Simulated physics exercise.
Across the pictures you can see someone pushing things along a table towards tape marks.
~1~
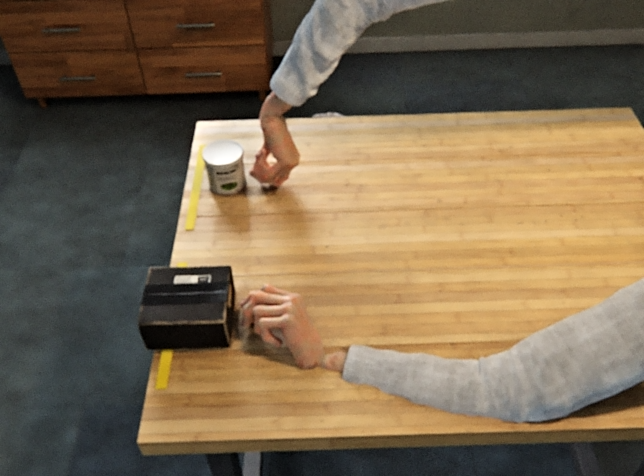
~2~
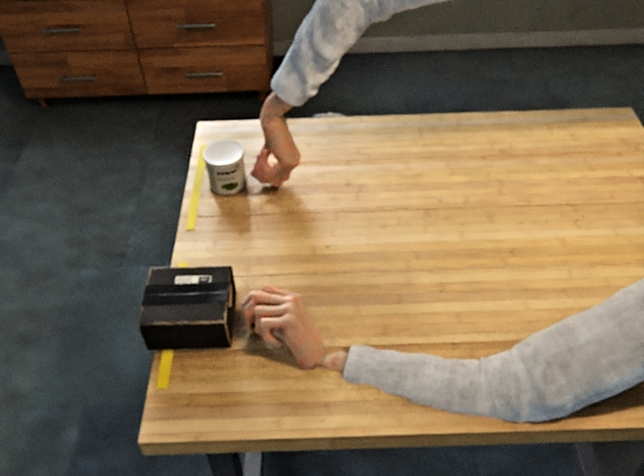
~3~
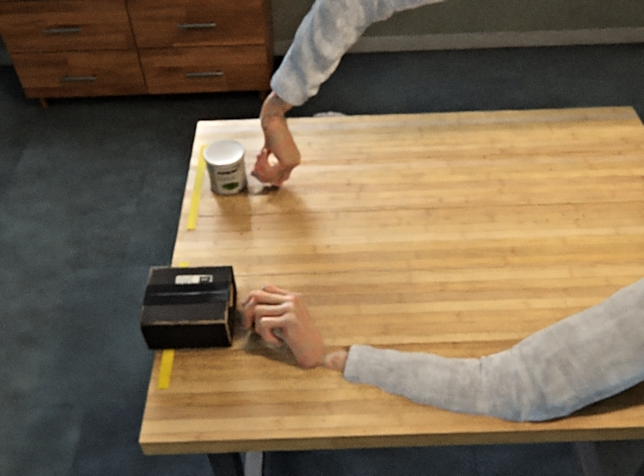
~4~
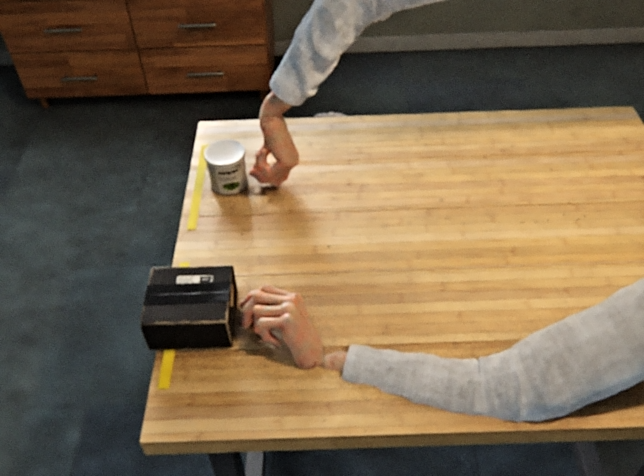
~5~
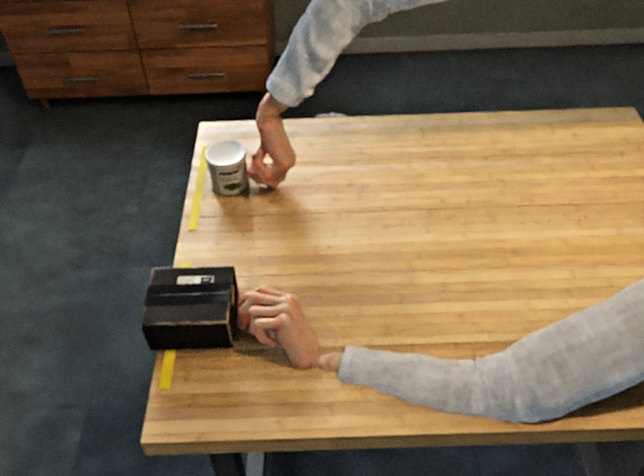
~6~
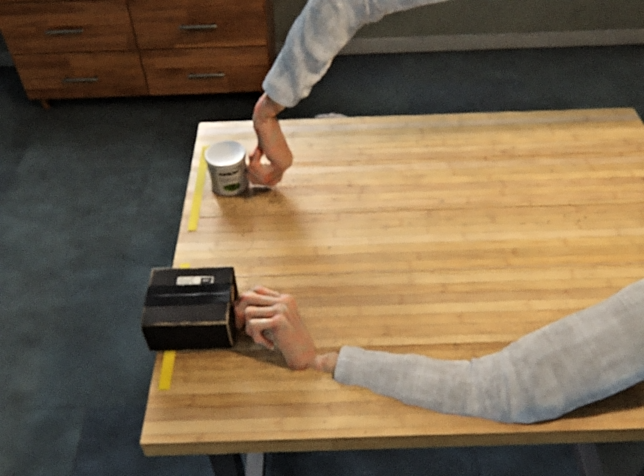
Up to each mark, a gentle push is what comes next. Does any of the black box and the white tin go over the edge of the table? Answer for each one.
Black box - goes over, white tin - goes over.
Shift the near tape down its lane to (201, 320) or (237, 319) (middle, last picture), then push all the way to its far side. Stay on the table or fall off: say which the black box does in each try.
Try one: It is lost over the side; try two: It never leaves the tabletop.
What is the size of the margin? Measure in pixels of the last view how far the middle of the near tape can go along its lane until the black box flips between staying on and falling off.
Going right by 32 pixels does it.
Then, 1.08 s after the last picture, black box falling near (144, 385); white tin tipped 12° from how it was near (174, 172).
Then, 1.40 s after the last picture, black box down below; white tin falling near (159, 272).
By the end, the black box goes over the edge; the white tin goes over the edge.
